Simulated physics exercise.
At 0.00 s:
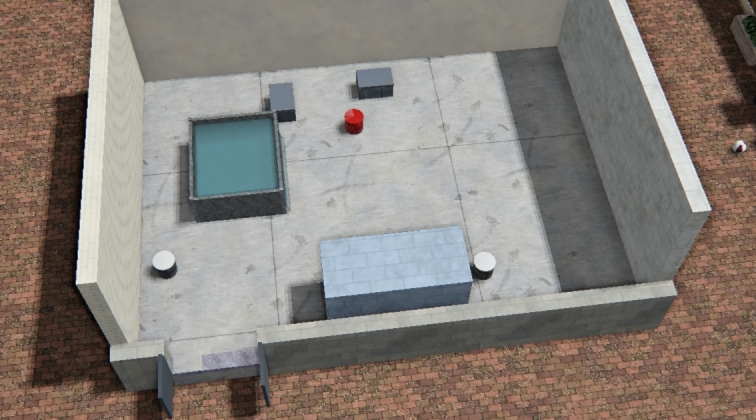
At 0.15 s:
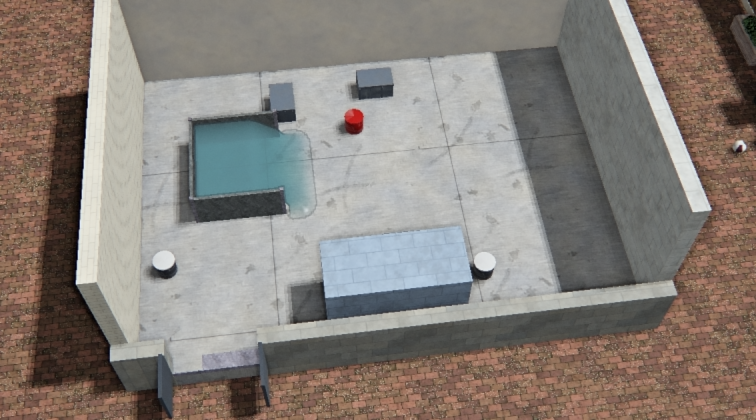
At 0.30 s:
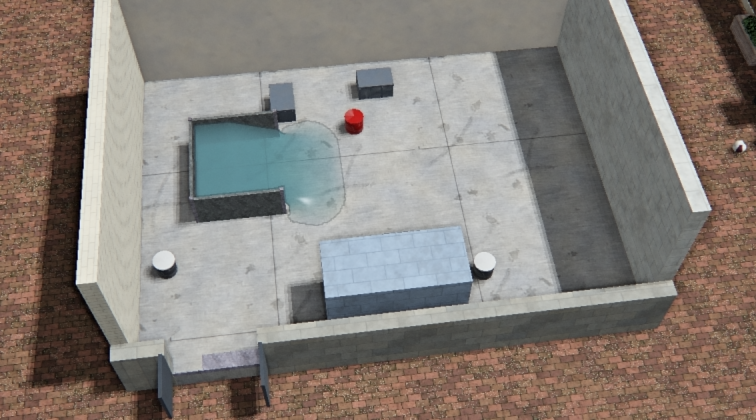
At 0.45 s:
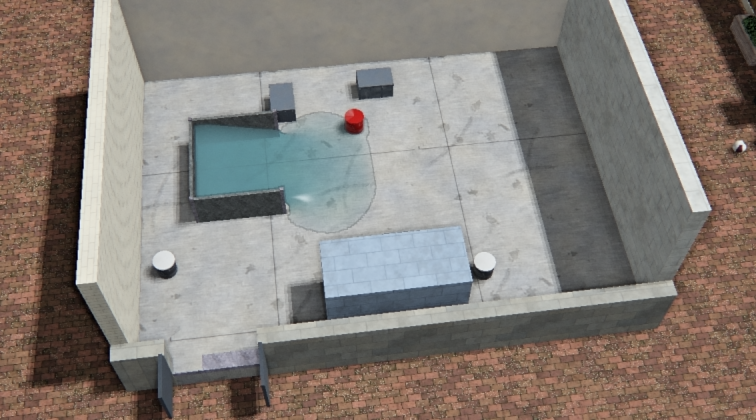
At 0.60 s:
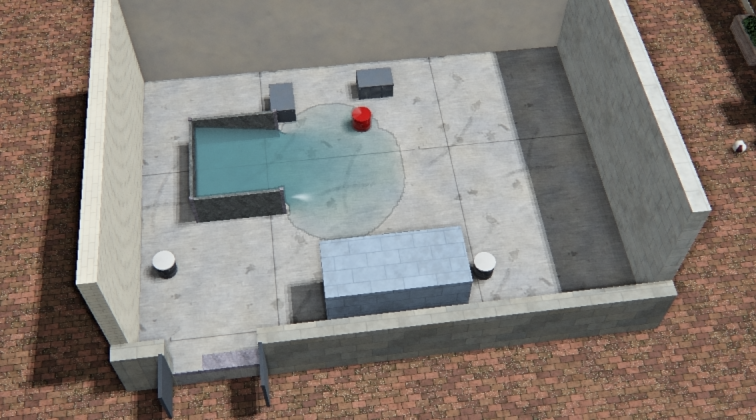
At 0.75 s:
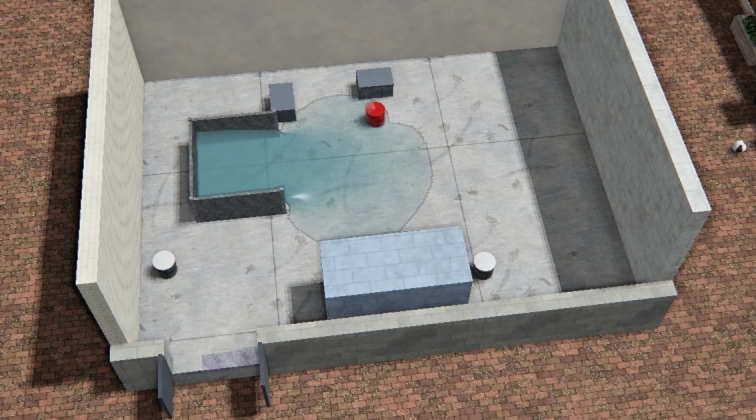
A square tank in a walled yard lost its right side, and water poured out and spread rightward across the pale floor, reaching a red pail and pushing it a short way to the right.
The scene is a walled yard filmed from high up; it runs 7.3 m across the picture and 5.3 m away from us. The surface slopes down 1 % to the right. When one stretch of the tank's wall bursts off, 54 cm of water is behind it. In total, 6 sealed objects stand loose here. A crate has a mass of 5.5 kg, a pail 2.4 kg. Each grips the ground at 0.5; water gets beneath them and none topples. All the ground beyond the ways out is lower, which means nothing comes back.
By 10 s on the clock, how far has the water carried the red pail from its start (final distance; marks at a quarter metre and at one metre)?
Expect a big change in position.
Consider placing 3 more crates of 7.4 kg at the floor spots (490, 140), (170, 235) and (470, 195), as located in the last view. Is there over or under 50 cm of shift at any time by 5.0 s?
Lab note - in order: Above threshold / below threshold / above threshold.
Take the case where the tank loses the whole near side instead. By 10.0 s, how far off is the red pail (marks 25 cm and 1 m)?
So the red pail keeps its position.
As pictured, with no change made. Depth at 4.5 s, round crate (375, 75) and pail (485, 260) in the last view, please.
First roughly 10 cm, second roughly 3 cm.
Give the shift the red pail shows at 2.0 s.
Around 300 cm from the start by that time.
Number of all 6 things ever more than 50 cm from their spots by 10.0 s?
4.
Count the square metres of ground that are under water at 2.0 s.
Somewhere about 22 m2, give or take.
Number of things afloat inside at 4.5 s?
The count is 3.
After 2.0 s the red pail is near (506, 62), 2.9 m from its start, aground; 0 of 6 are out; 2 afloat.
After 4.5 s the red pail is near (532, 49), 3.4 m from its start, afloat; 0 of 6 are out; 3 afloat.
After 7.0 s the red pail is near (549, 61), 3.6 m from its start, afloat; 0 of 6 are out; 4 afloat.
After 10.0 s the red pail is near (556, 56), 3.8 m from its start, afloat; 0 of 6 are out; 4 afloat.
